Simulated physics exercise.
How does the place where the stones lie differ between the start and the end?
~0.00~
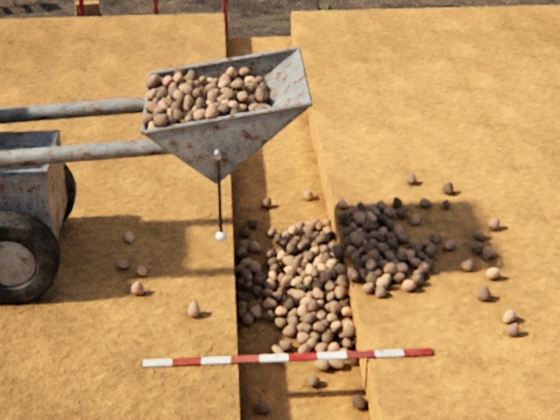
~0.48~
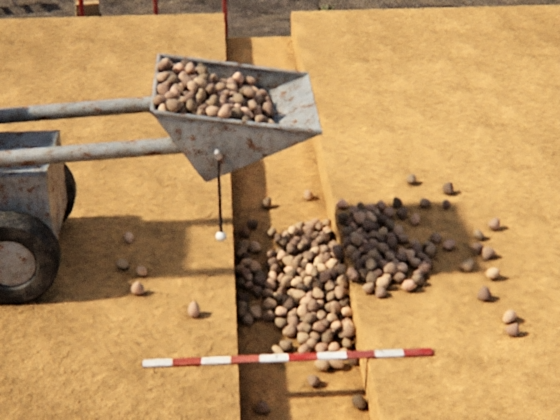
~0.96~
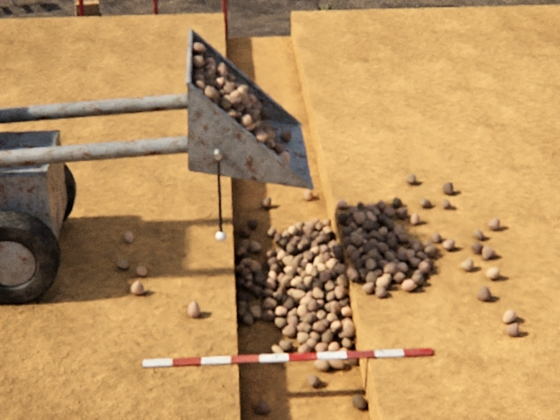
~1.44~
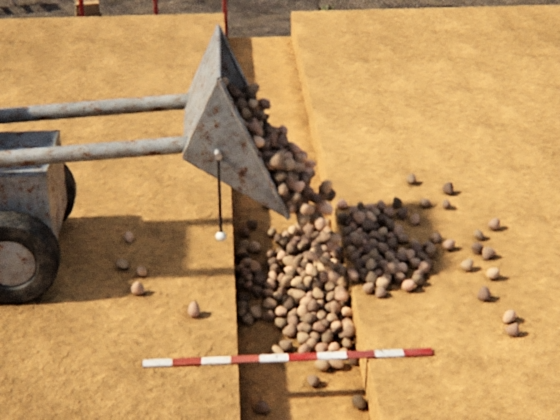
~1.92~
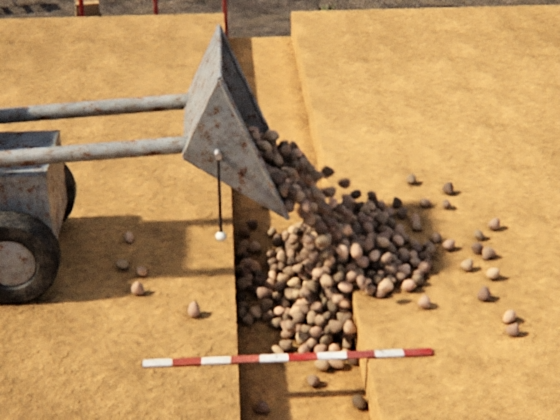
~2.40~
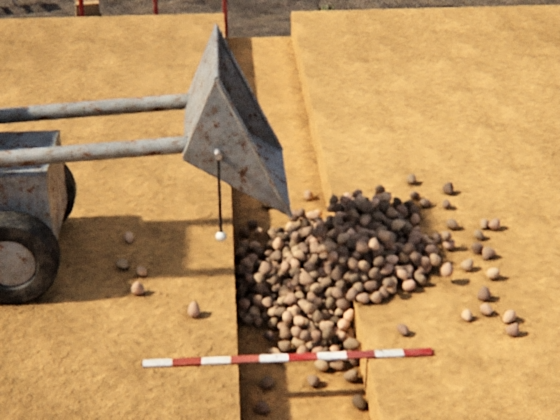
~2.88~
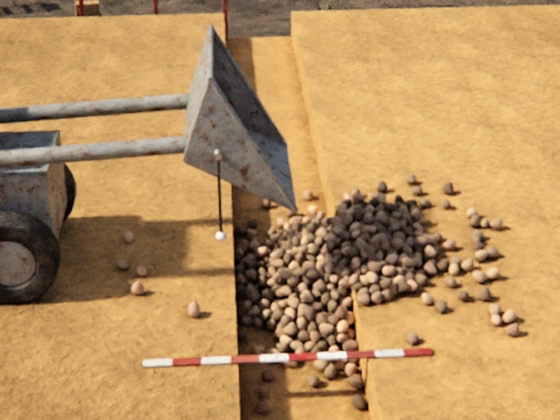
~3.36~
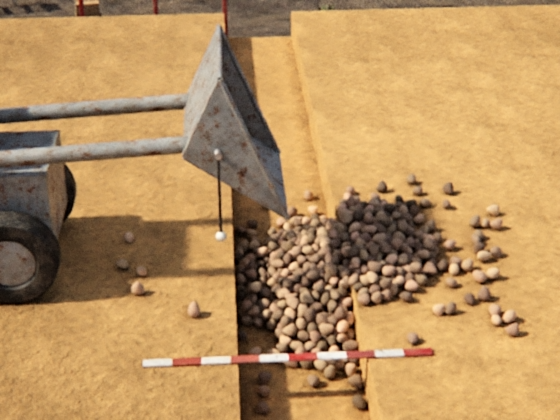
At the start many of the stones are up in the bucket, with the rest lying loose below. By the end they are all lower down, heaped in the trench and spread on the ground to its right, with a few scattered to the left.
On flat, sandy ground cut by a straight-sided trench, a small loader at the left holds a grey metal bucket full of rounded stones above an earlier, loose heap. The bucket tips forward to the right, slowly at first and then steeply, and the stones slide towards its lip. They pour down into the trench and over its right edge, a few rolling away across the sand. Once emptied, the bucket rocks slightly back and forward. It ends tipped steeply down, above a larger heap that fills part of the trench and spreads onto the ground beyond.
